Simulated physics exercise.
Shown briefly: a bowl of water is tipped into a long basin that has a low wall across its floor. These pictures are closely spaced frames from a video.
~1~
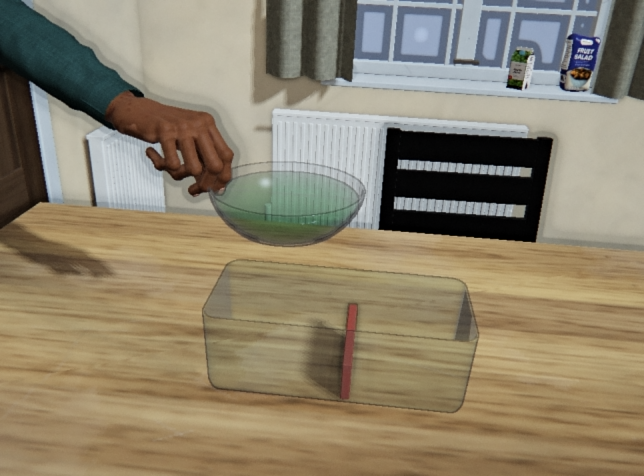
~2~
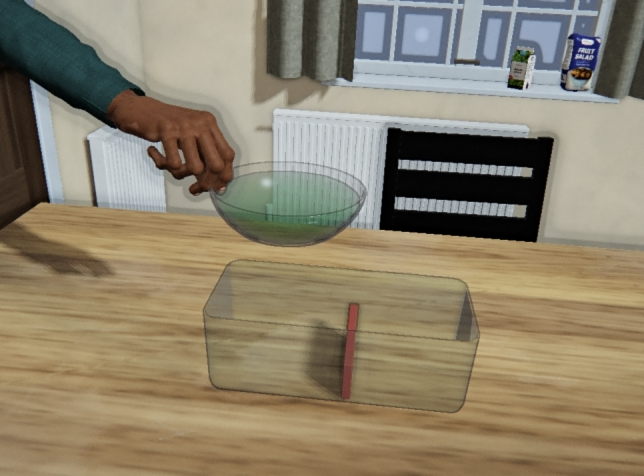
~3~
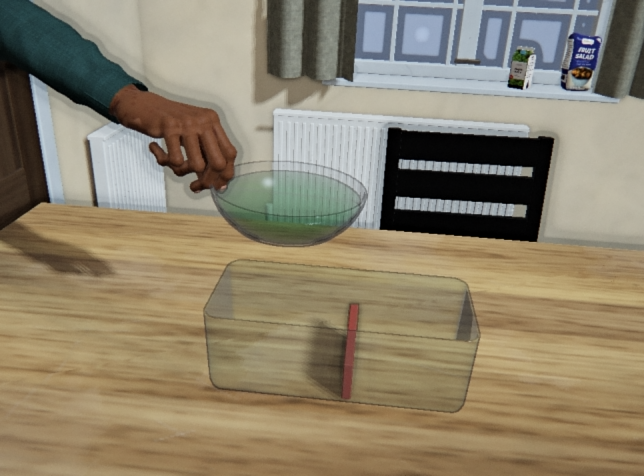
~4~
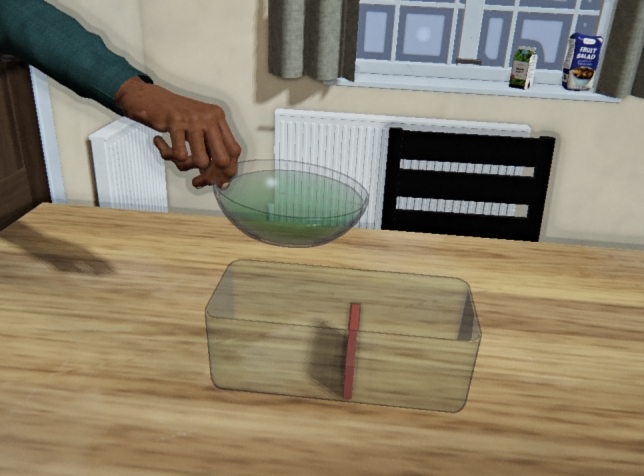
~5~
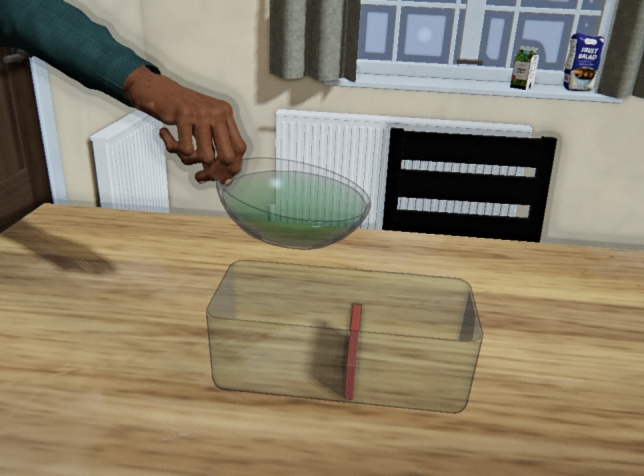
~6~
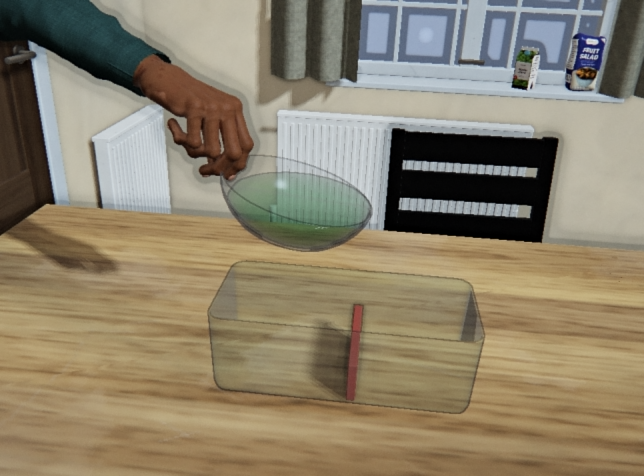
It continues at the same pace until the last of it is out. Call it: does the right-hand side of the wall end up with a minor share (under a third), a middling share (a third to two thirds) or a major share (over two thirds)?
The right side gets a major share.
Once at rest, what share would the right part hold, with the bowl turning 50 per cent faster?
It comes to some 65 per cent.
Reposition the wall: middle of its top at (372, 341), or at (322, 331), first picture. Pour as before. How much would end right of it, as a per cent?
Respectively 65 and 90 per cent, approximately.
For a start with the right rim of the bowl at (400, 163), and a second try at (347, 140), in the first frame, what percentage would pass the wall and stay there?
Close to 75 in a hundred, and close to 75 in a hundred.
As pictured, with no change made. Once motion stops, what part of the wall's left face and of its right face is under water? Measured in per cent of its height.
On the left roughly 10, on the right roughly 70.
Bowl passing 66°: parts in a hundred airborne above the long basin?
Something like 35 per cent of it.
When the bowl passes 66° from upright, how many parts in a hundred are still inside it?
Some 20 per cent has not yet come out.
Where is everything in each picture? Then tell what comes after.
In the first frame, it leans 0°; its right rim is at (365, 193); the water meets the walls at (216, 186) and (361, 198); the long basin's rim runs from (216, 286) to (472, 309); the wall's top is at (350, 333).
In the second frame, it leans 1°; its right rim is at (366, 194); the water meets the walls at (217, 186) and (361, 199).
In the third frame, it leans 2°; its right rim is at (366, 196); the water meets the walls at (218, 185) and (362, 200).
In the fourth frame, it leans 5°; its right rim is at (368, 200); the water meets the walls at (221, 184) and (365, 201).
In the fifth frame, it leans 9°; its right rim is at (370, 206); the water meets the walls at (225, 184) and (367, 203).
In the sixth frame, it leans 15°; its right rim is at (371, 213); the water meets the walls at (230, 185) and (372, 208); 1 per cent is over the edge.
A moment on, the bowl is tipped part way and 22 per cent is still to pour, 0 is left of the wall and 43 right of it.
Next, the bowl is tipped on its side and 0 per cent is still to pour, 11 is left of the wall and 84 right of it.
Then the bowl is tipped on its side and 0 per cent is still to pour, 12 is left of the wall and 85 right of it.
Later the bowl is tipped on its side and 0 per cent is still to pour, 12 is left of the wall and 85 right of it.
Finally, 12 per cent lies left of the wall, 85 right of it and 3 outside.
